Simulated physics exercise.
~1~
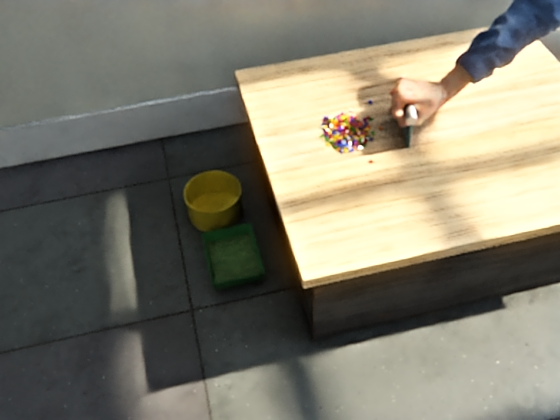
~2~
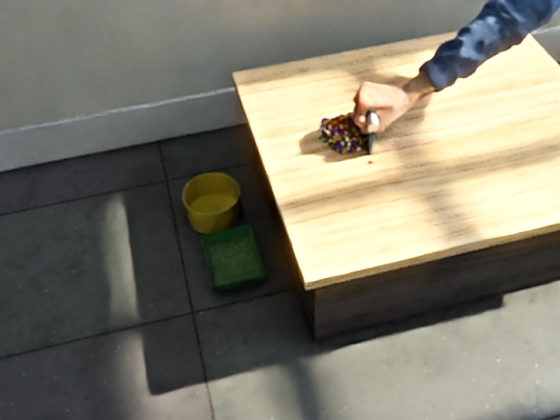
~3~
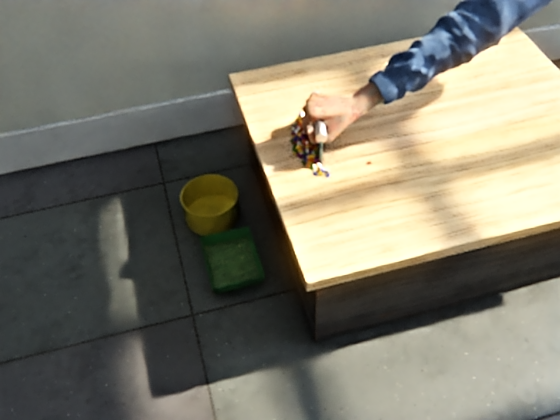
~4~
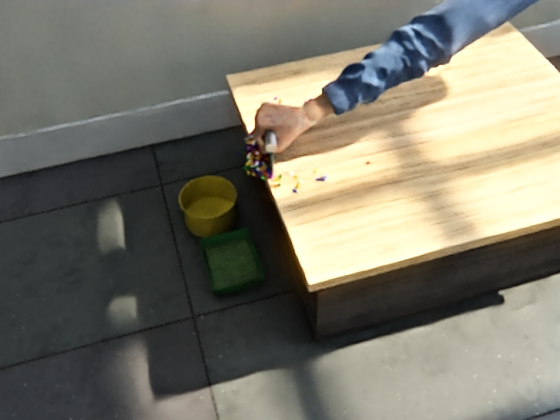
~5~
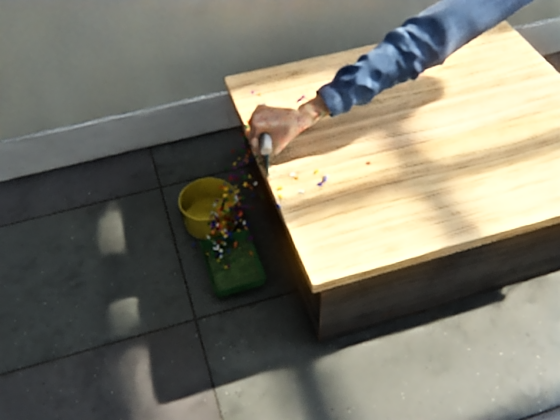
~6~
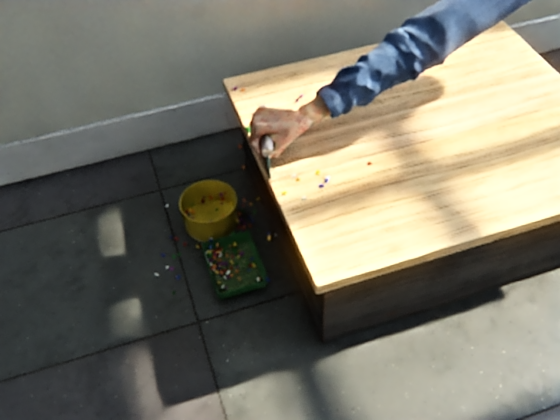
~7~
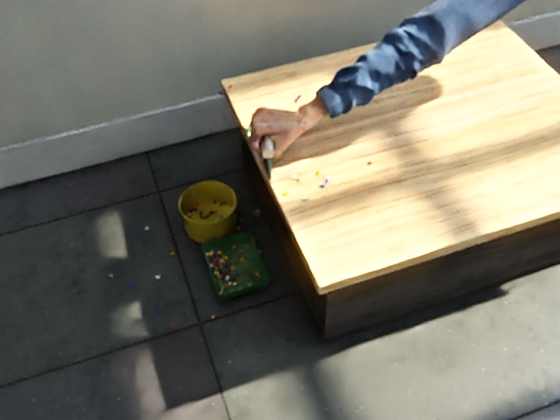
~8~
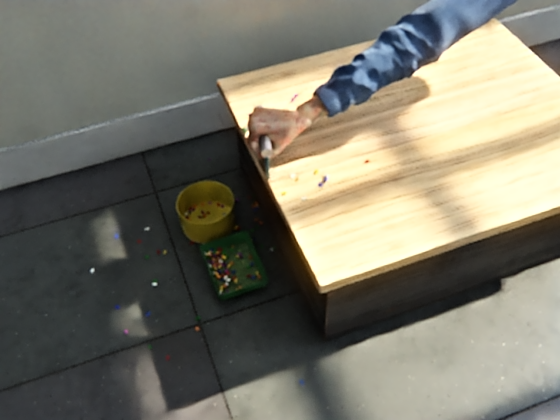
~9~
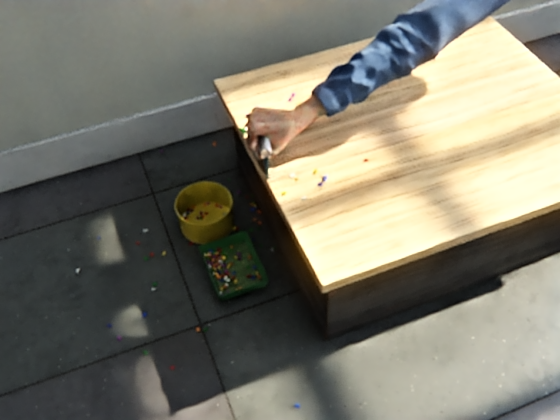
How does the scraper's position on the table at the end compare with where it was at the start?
At the start the scraper is well in from the left edge, just right of the pile of jelly beans. By the end it is farther left and slightly lower, at the table's left edge above the containers.
